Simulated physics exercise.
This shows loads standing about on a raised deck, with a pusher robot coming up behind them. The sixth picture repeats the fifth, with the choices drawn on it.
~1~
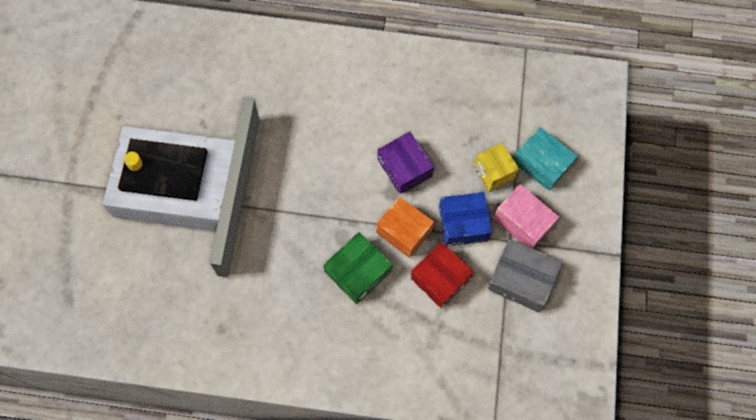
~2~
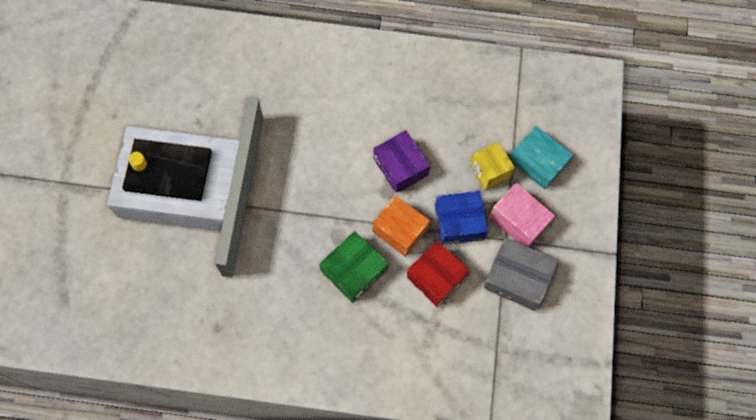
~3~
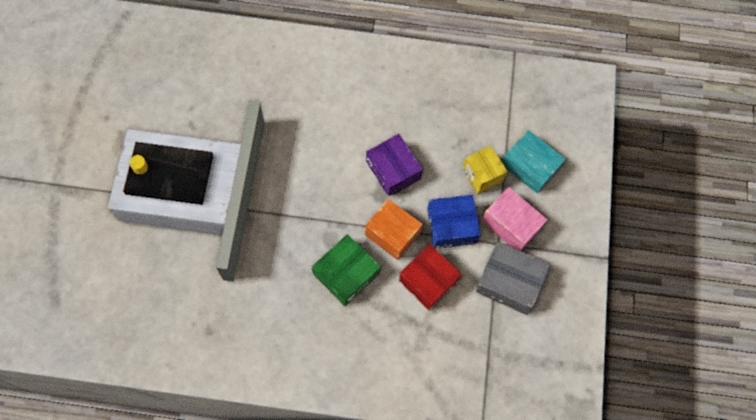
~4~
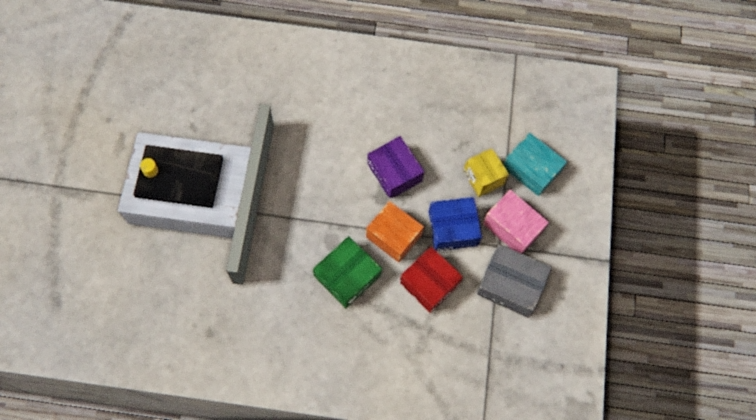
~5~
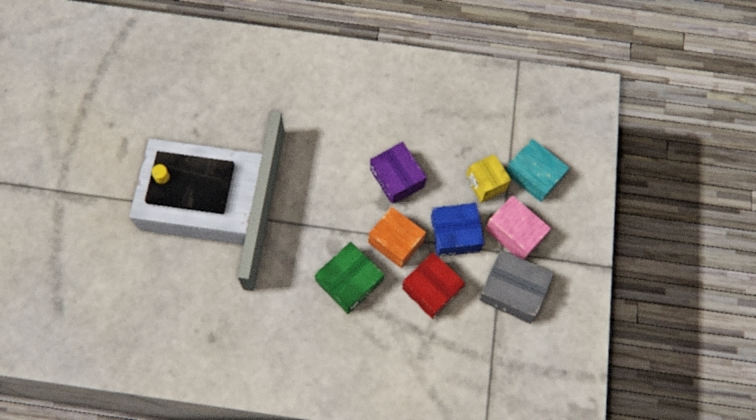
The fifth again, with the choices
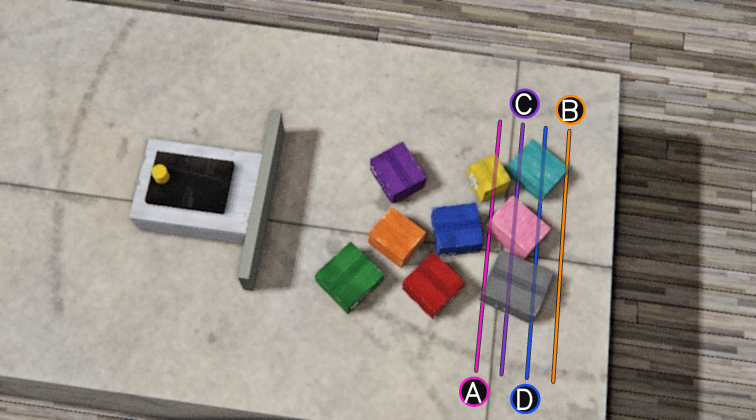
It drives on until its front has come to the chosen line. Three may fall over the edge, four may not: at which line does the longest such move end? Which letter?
D is the last line within the limit.
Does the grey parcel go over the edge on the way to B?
Yes.
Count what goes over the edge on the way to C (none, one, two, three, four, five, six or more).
By then, two.
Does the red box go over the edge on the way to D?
No.
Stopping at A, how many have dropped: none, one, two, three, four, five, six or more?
In all, none.
On the marked copy, A at (489, 239); B at (562, 250); C at (513, 243); D at (537, 246).
Taking D. A third of the way, robot (297, 197); red box (438, 288); green parcel (389, 279).
Two thirds of the way, robot (398, 211); grey parcel (581, 293); pink crate (582, 237).
When it is over, robot (476, 221); grey parcel over the edge; pink crate over the edge; two fallen.
As for the rest, A is within the limit but short; B drops five; C is within the limit but short.
